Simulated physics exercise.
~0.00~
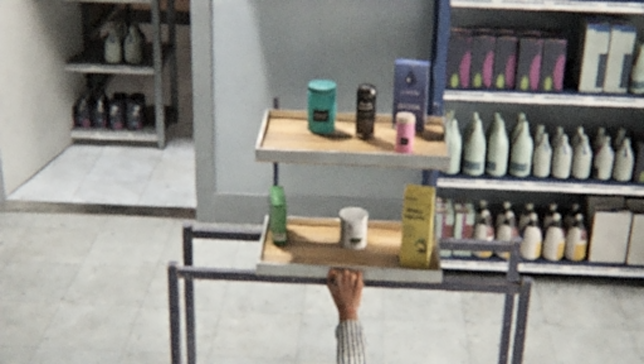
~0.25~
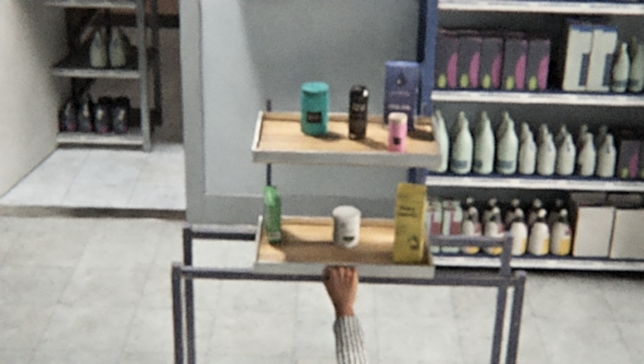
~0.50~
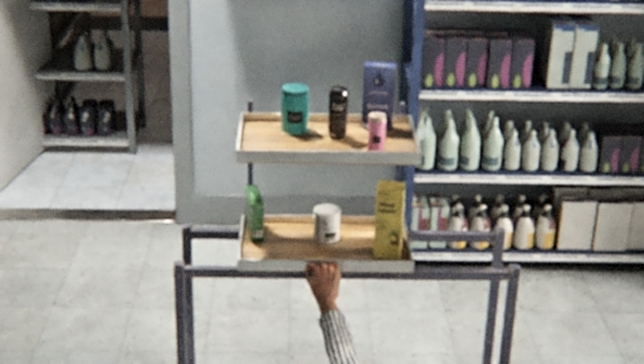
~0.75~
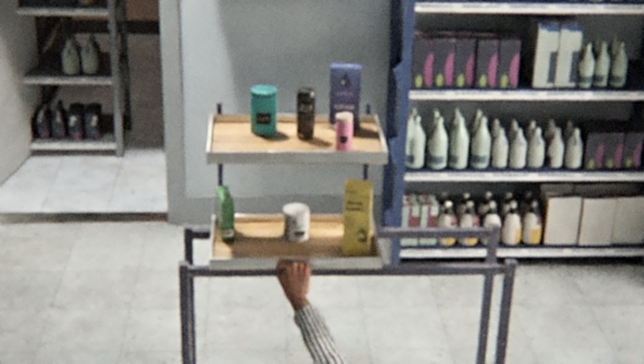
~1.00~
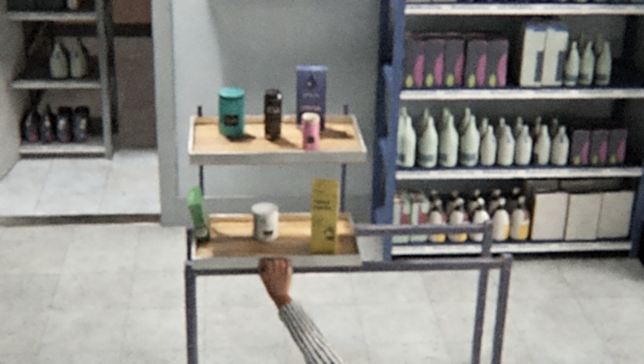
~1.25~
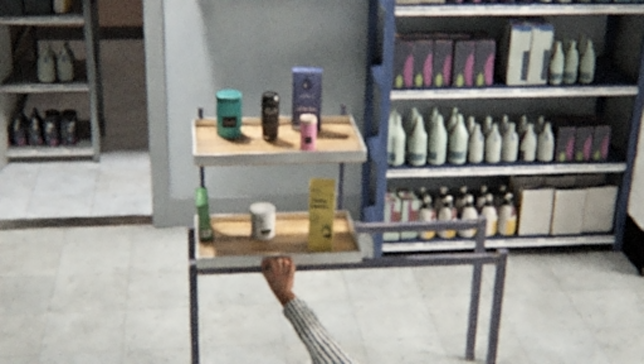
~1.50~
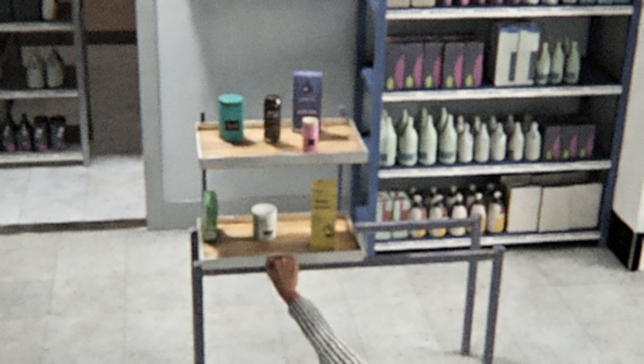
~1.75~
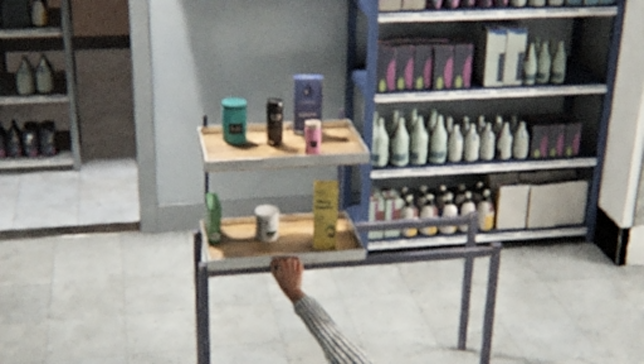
A two-tier sliding shelf with wooden trays starts midway along a metal frame, a hand in a knitted sleeve gripping its lower edge. On top stand a turquoise jar, a black can, a pink shaker and a blue packet, with a green packet, a white tin and a yellow carton below. The hand moves the shelf left, faster as it goes, until it stops sharply at the left end. The green packet tilts briefly, then settles upright. The shelf stays there, the hand still on it, and all seven items remain standing.
